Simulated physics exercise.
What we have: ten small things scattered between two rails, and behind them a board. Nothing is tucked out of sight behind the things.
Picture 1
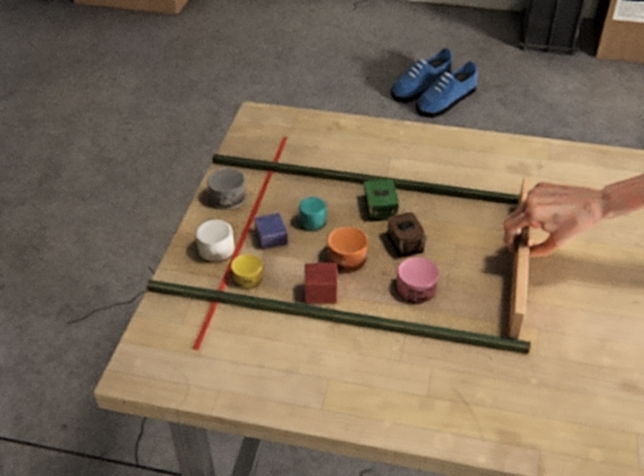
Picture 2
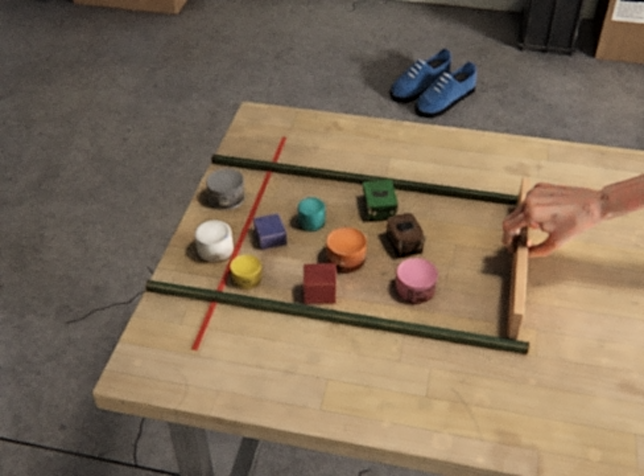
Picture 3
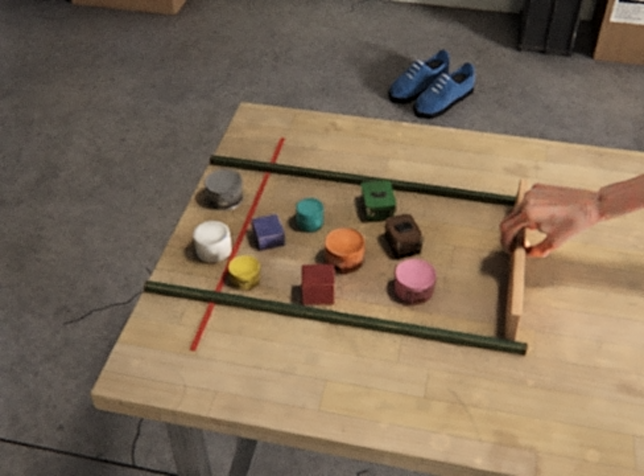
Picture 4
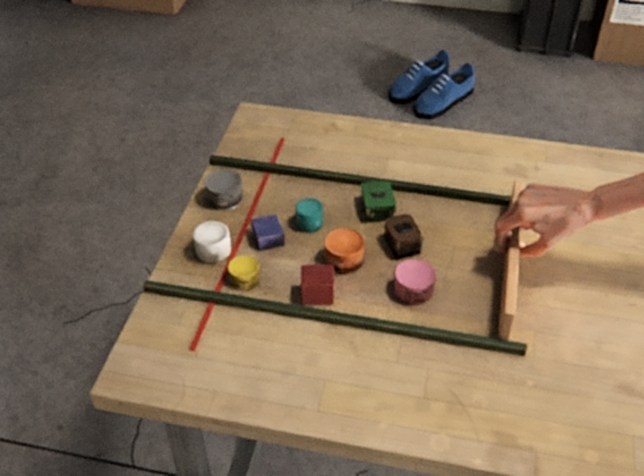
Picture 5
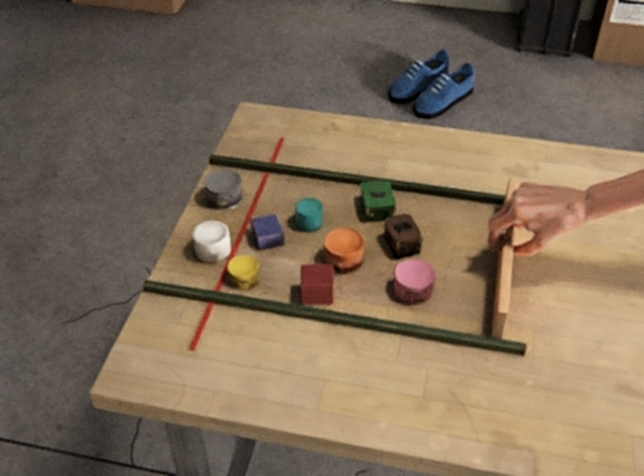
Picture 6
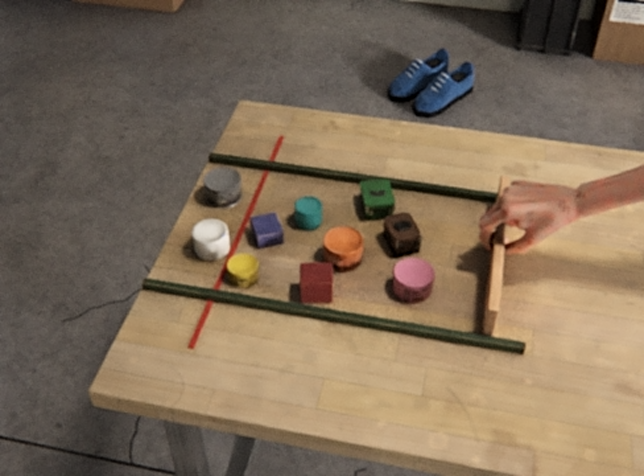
A hand slides a wooden board slightly left between two rails, toward ten small unmoving objects.
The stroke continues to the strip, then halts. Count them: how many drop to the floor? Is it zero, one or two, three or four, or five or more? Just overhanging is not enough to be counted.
It is zero.
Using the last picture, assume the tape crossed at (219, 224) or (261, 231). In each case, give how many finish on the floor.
Down on the floor: 3 and 0.
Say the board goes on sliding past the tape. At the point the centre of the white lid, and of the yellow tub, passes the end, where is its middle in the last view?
Roughly at (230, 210) and roughly at (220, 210).
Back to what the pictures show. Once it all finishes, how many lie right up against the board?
The answer is 4.
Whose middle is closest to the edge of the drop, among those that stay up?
Grey pot.
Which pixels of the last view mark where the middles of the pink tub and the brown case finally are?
In the last picture the pink tub sits at (211, 248) while the brown case sits at (238, 199).
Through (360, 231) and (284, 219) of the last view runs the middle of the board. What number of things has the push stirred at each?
The number moved is 5 and then 8.
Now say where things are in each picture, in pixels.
In the first frame, grey pot (227, 189); white lid (215, 241); yellow tub (247, 271); board (521, 254); tape (247, 229).
In the second frame, white lid (214, 241); turquoise lid (312, 214).
In the third frame, yellow tub (245, 272); red block (318, 284).
In the fourth frame, grey pot (224, 190); green case (378, 202).
In the fifth frame, white lid (212, 242); brown case (403, 236).
In the sixth frame, grey pot (223, 188); white lid (211, 240); yellow tub (243, 270); board (497, 252); tape (243, 228).
A little later, none off yet; grey pot at rest near (223, 188); white lid at rest near (211, 240); yellow tub at rest near (243, 270).
When it is over, the number that fall off is zero.
